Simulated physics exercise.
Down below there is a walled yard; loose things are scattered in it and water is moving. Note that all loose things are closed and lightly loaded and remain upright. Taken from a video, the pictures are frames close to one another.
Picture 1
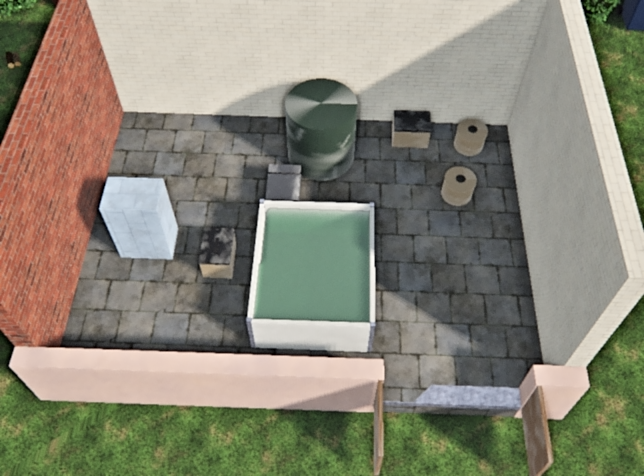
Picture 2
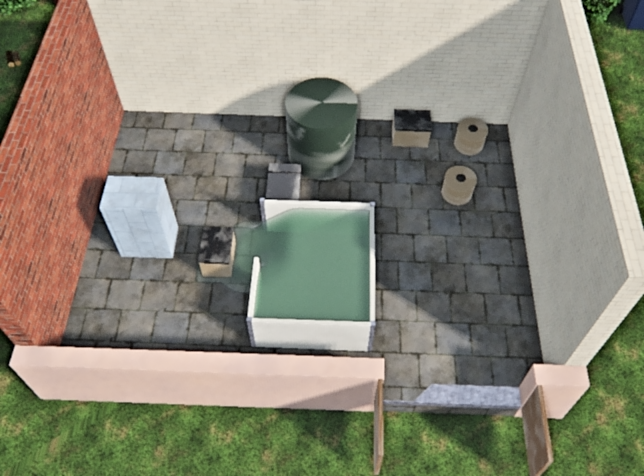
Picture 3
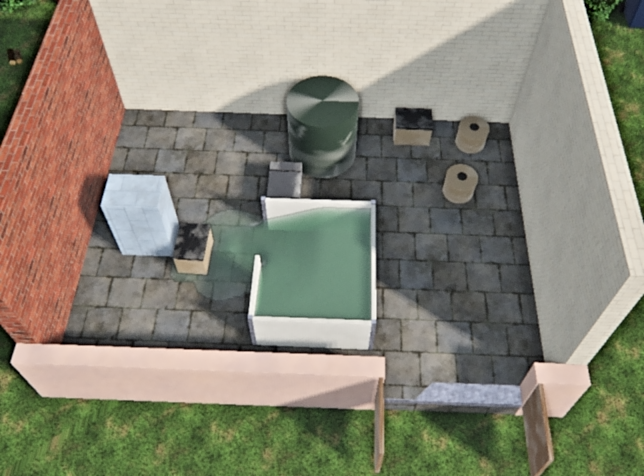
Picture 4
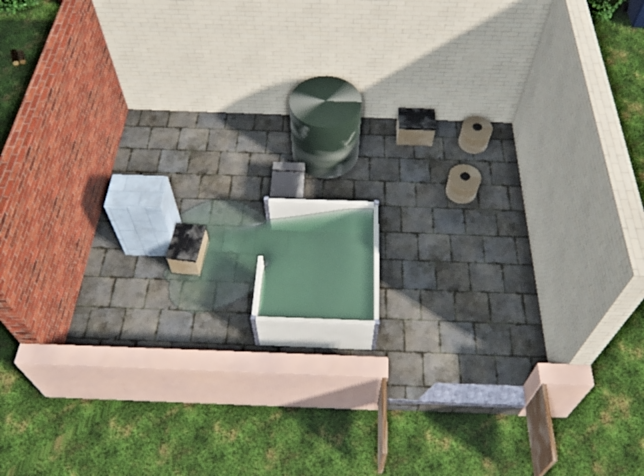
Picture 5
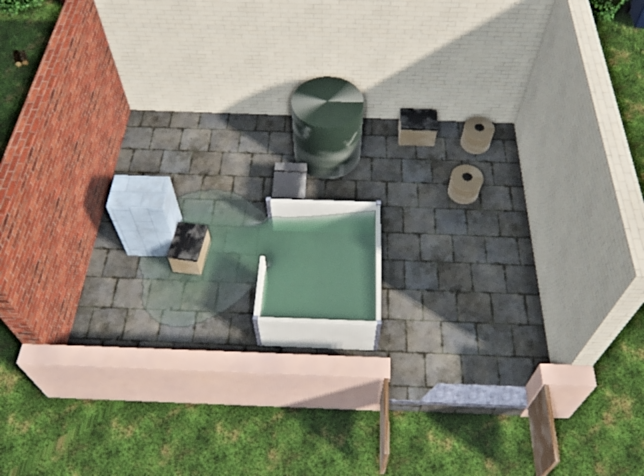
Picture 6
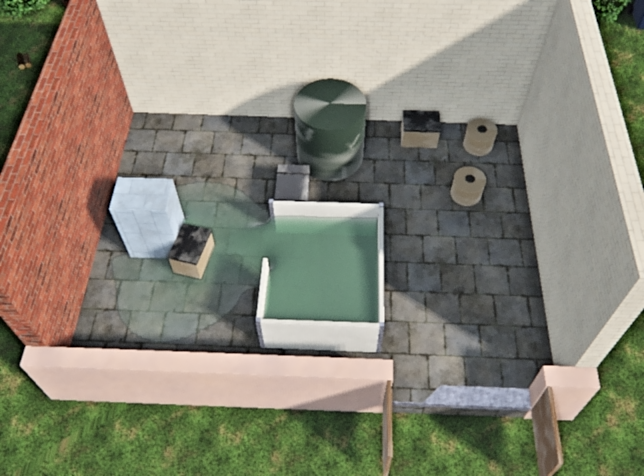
Green water pouring through a gap in a white-walled tank, pushing a dark-topped chest left and spreading across the paved yard.
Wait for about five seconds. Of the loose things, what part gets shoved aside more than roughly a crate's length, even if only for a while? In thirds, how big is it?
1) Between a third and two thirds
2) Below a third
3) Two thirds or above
2.
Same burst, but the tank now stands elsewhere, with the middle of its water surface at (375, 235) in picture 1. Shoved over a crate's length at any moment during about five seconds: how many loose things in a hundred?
About 40 per cent.
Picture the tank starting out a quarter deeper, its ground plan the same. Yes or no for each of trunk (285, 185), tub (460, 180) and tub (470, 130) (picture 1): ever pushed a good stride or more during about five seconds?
The first came up short, the next came up short, and the last came up short.
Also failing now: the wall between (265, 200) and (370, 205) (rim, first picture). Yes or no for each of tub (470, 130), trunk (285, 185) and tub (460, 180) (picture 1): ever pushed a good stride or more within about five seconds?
Outcome by item - displaced that far / displaced that far / displaced that far.
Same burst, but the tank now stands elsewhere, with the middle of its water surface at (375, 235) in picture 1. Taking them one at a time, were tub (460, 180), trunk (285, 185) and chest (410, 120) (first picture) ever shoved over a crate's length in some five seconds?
Not far, Far enough, Not far.
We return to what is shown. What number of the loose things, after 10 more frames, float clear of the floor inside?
I count 1.
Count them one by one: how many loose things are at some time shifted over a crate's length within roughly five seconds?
Counting them up gives 1.
A moment on, 1 of 5 are well off their spots; 1 afloat.
Next, 1 of 5 are well off their spots; 1 afloat.
Later, 1 of 5 are well off their spots; 1 afloat.
In the end, 1 of 5 are well off their spots, and 1 have been at some point; 2 afloat.
